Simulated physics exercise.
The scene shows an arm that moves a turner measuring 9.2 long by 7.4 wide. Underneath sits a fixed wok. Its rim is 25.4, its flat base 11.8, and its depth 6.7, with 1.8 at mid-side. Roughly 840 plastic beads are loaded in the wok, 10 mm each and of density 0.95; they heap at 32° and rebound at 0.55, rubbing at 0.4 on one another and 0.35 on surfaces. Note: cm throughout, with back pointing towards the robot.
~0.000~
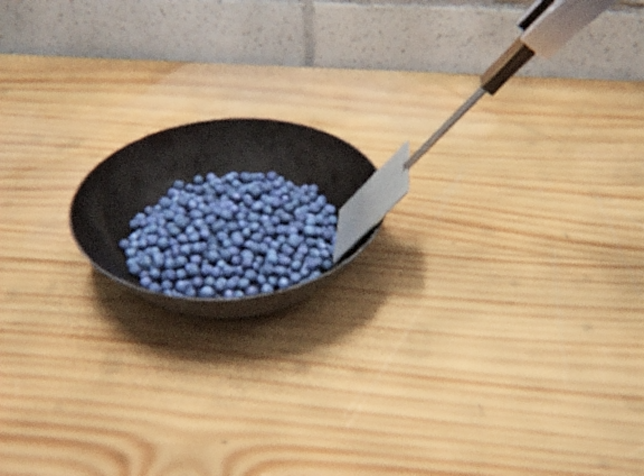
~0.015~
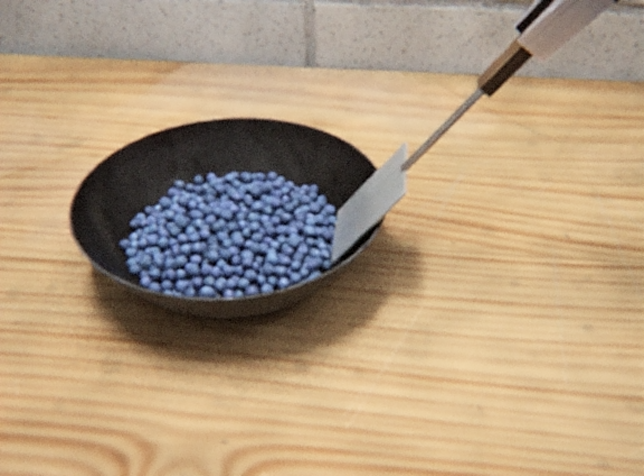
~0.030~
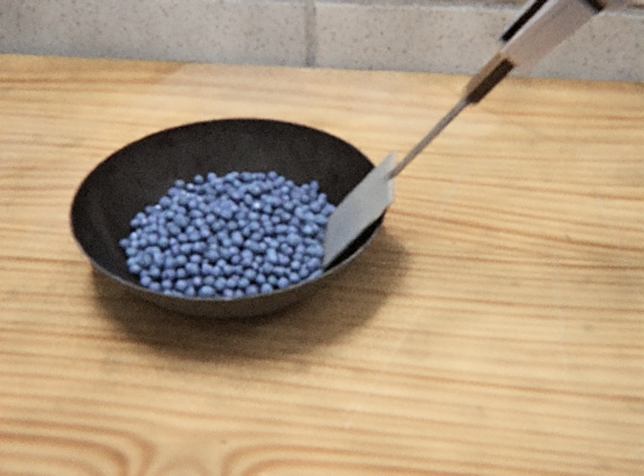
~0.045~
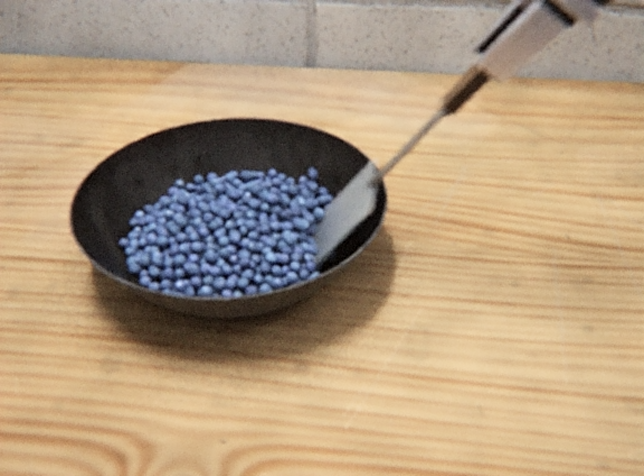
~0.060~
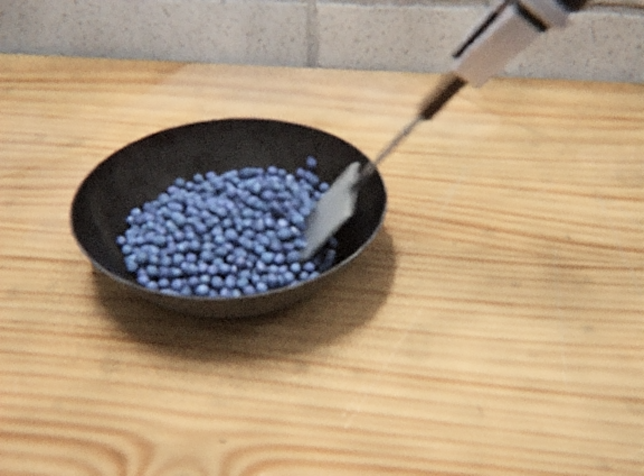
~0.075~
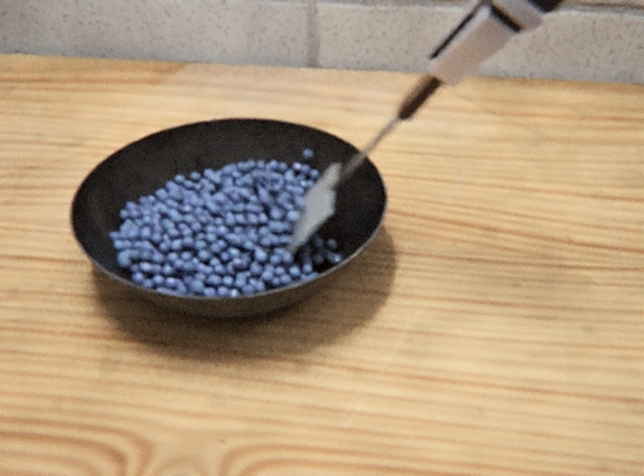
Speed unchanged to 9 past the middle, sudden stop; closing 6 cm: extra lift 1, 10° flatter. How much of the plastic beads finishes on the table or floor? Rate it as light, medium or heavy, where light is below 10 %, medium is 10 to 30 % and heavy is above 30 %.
Rating: Heavy.
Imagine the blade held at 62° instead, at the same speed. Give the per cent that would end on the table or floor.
In that case some 40 per cent.
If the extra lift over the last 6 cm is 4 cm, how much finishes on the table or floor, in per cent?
You'd expect near 35 percent of it there.
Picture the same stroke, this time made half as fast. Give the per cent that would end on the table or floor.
It would be near 10 per cent.
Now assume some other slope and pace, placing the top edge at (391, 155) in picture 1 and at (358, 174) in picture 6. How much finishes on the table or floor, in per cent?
Some 15 percent ends up on the table or floor.
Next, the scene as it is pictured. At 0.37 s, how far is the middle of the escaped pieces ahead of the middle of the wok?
I reckon roughly 18 centimetres.
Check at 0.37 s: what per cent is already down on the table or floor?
Share at that moment: About 5 %.
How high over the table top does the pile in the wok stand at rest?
About 5.0 cm.
After 0.11 s, sloping 54°, highest piece 8 above the table; 842 in the wok.
After 0.15 s, sloping 51°, highest piece 9 above the table; 841 in the wok, 1 on the blade or in flight.
After 0.37 s, sloping 44°, highest piece 17 above the table; 527 in the wok, 43 on the table or floor, 272 on the blade or in flight.
After 1.42 s, sloping 44°, highest piece 5 above the table; 527 in the wok, 315 on the table or floor.
In the end, 527 in the wok, 315 on the table or floor. That is 37 % on the table or floor.
